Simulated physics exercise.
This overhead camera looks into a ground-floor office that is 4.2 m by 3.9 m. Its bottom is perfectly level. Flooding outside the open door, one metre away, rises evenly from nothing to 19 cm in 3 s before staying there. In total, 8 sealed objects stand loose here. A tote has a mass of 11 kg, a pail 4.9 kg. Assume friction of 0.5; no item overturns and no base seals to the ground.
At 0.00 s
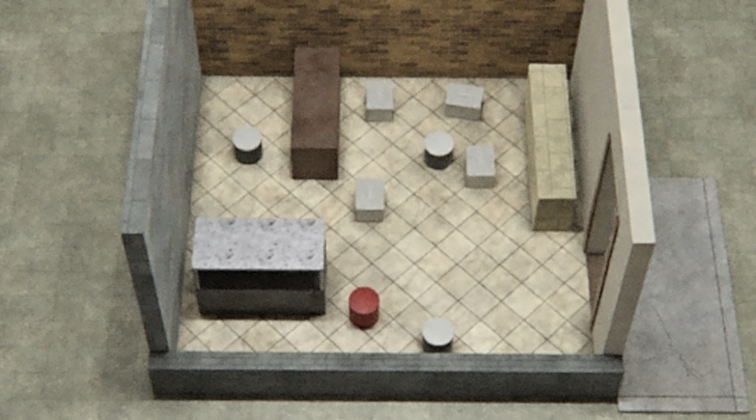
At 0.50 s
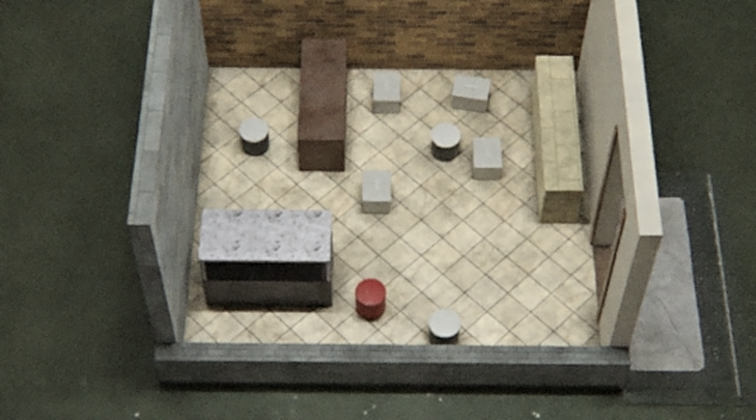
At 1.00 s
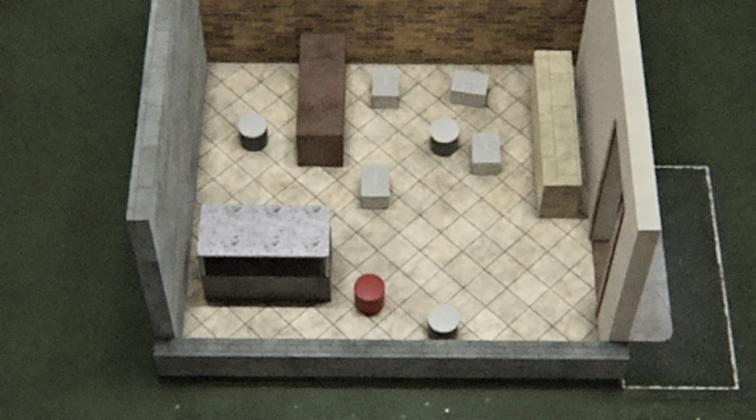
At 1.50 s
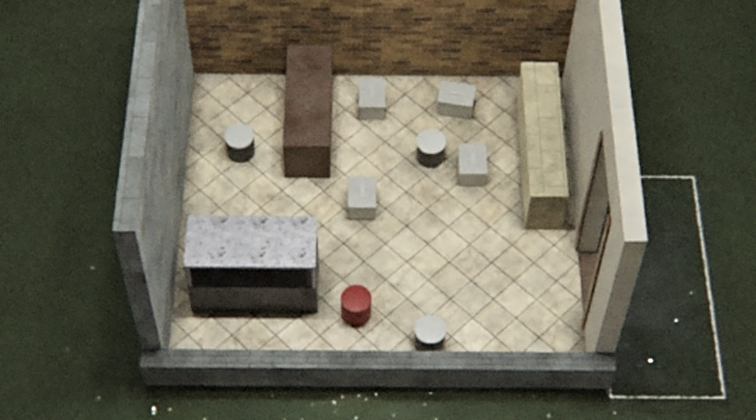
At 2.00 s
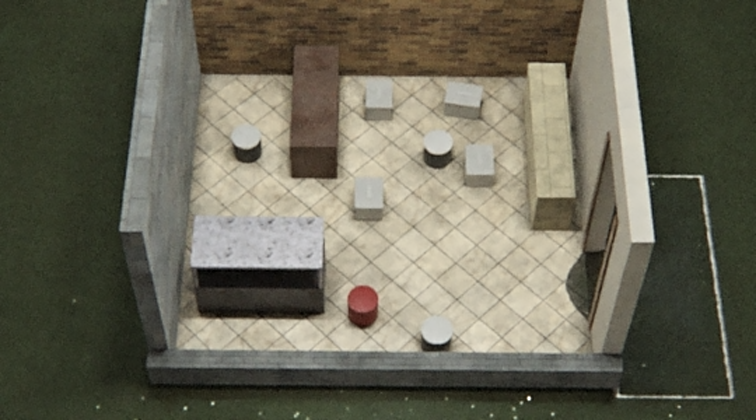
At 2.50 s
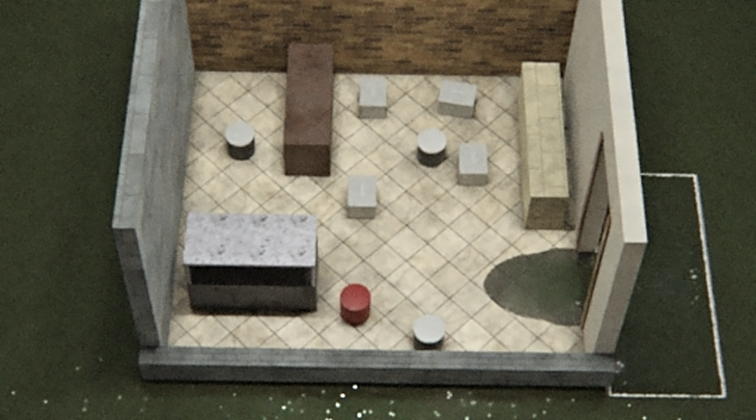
Dark water spreads over the ground around a small open-topped room holding a red pail, grey blocks and long furniture, then enters through the doorway at right and widens across the tiled floor, while the objects inside stay in place.
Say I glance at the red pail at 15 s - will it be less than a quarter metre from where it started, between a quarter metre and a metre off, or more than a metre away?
It's going to be taken off.
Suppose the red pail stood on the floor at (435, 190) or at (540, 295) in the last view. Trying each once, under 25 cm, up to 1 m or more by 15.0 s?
So, one try each: It budges a bit the first time and goes a long distance the second.
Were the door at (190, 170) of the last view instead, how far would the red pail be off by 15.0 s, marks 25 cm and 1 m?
The red pail ends up almost where it started.
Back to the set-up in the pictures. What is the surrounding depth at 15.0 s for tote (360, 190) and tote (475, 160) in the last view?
Some 11 cm at the first, some 6 cm at the second.
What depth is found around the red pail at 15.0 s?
About 14 cm.
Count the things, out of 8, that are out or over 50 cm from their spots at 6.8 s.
The number by then is 2.
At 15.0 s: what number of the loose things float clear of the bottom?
The count is 6.
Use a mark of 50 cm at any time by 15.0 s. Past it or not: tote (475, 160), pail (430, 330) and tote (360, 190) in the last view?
In that order: Short of it, more, past it.
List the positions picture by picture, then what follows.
In the first frame, the red pail at (364, 300), on the bottom; 0.0 m2 under water; 0 of 8 have shifted.
In the second frame, the red pail at (371, 292) rests on the ground; water covers 0.0 m2; 0 of 8 have shifted.
In the third frame, the red pail at (369, 287), on the bottom; 0.0 m2 under water; 0 of 8 have shifted.
In the fourth frame, the red pail at (356, 298), on the bottom; water covers 0.0 m2; 0 of 8 have shifted.
In the fifth frame, the red pail at (363, 299), on the bottom; water covers 0.1 m2; 0 of 8 have shifted.
In the sixth frame, the red pail at (355, 297), on the bottom; 0.7 m2 under water; 0 of 8 have shifted.
After 3.5 s the red pail is near (355, 297), 0.0 m from its start, aground; 0 afloat.
After 6.8 s the red pail is near (197, 313), 1.6 m from its start, afloat; 1 afloat.
After 11.0 s the red pail is near (183, 305), 1.7 m from its start, afloat; 3 afloat.
After 15.0 s the red pail is near (184, 310), 1.7 m from its start, afloat; 6 afloat.
